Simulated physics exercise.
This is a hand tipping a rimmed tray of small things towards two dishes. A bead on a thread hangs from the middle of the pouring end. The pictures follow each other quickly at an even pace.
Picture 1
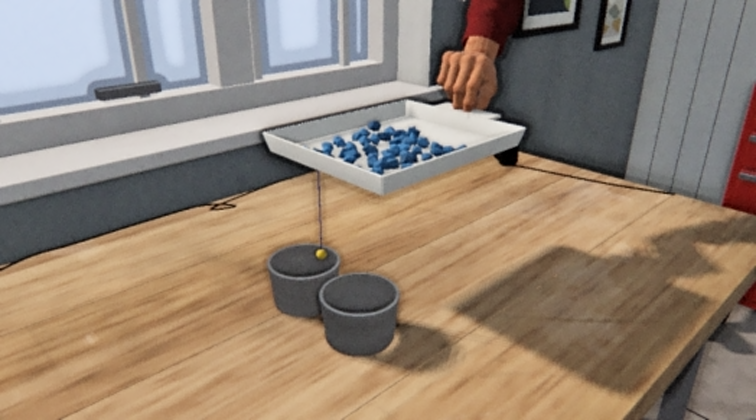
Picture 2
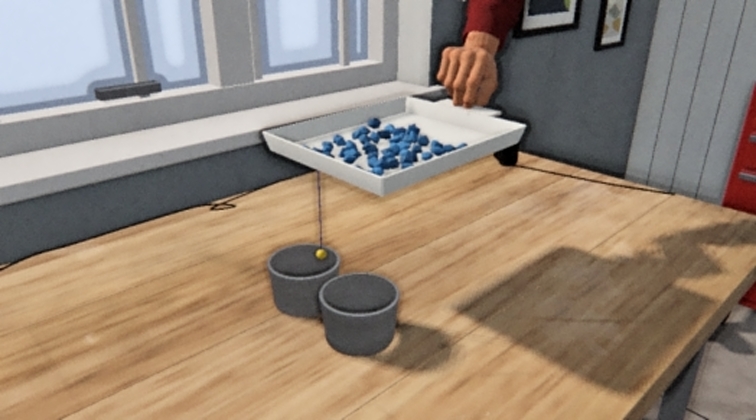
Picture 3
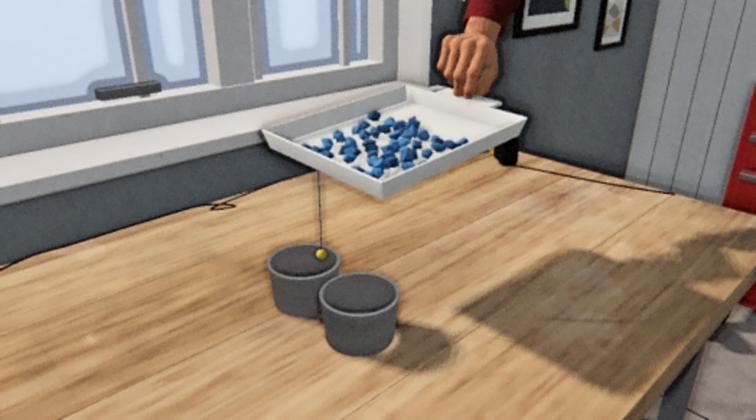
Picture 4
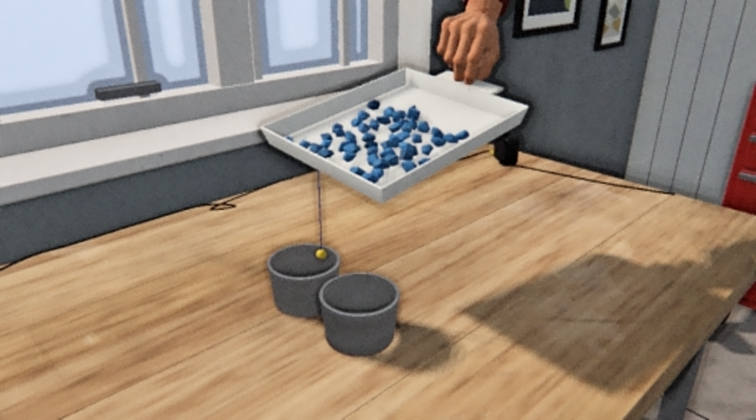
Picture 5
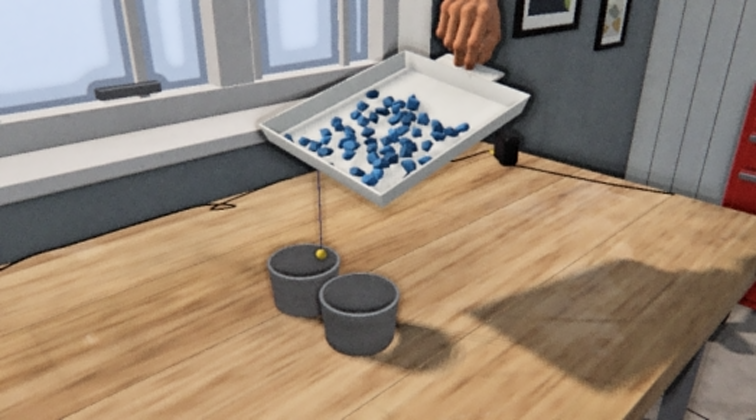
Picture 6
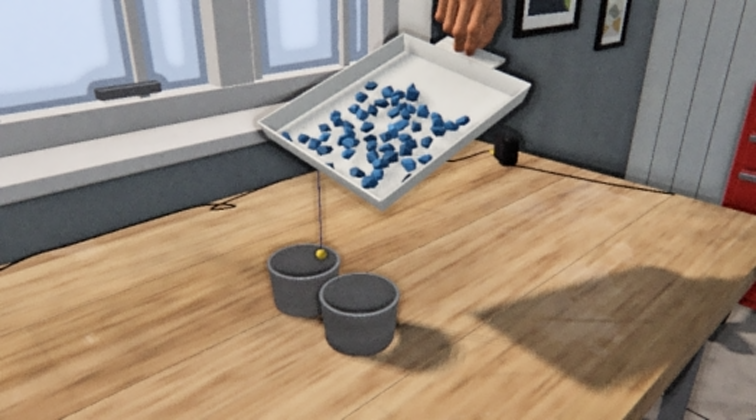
A hand tilts a white tray of blue stones steadily downward above two gray dishes.
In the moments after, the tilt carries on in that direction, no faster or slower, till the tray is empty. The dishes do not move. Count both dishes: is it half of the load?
The two hold more than half of the load.
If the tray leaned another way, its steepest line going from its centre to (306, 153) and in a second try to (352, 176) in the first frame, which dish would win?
At the first place left, at the second the right one.
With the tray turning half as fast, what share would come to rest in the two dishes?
Roughly 80 in a hundred.
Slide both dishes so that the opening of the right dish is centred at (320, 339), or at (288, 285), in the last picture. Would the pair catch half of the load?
The first try: Less than half. The second: The smaller part.
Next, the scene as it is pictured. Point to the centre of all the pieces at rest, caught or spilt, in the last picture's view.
Close to (364, 330).
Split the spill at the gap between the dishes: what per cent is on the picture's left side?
Close to 40 per cent.
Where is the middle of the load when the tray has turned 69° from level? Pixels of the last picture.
At about (371, 158).
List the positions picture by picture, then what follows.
Corners of the pouring end at (270, 133) and (382, 174), level; middle of the load at (386, 153), aquarium stones; left dish at (276, 289); right dish at (331, 325); bead on its thread at (322, 254), in the first frame.
Corners of the pouring end at (270, 132) and (382, 175), level; middle of the load at (386, 152), in the second frame.
Corners of the pouring end at (269, 130) and (382, 179), tipped barely, lowest at the right corner; middle of the load at (386, 149), in the third frame.
Corners of the pouring end at (268, 127) and (381, 184), tipped a little, lowest at the right corner; middle of the load at (386, 145), in the fourth frame.
Corners of the pouring end at (266, 124) and (381, 190), tipped clearly, lowest at the right corner; middle of the load at (386, 141), in the fifth frame.
Corners of the pouring end at (264, 121) and (381, 195), tipped clearly, lowest at the right corner; middle of the load at (385, 137); left dish at (276, 289); right dish at (331, 325), in the sixth frame.
Soon, tray tipped steeply; all on the tray.
A while on, tray tipped past a quarter turn; a small part on the tray; about half in the right dish; about a quarter outside both; a small part in the air.
Towards the end, tray tipped past a quarter turn; about two thirds in the right dish; about a third outside both.
Finally, tray tipped past a quarter turn; about two thirds in the right dish; none in the left dish; about a third outside both.
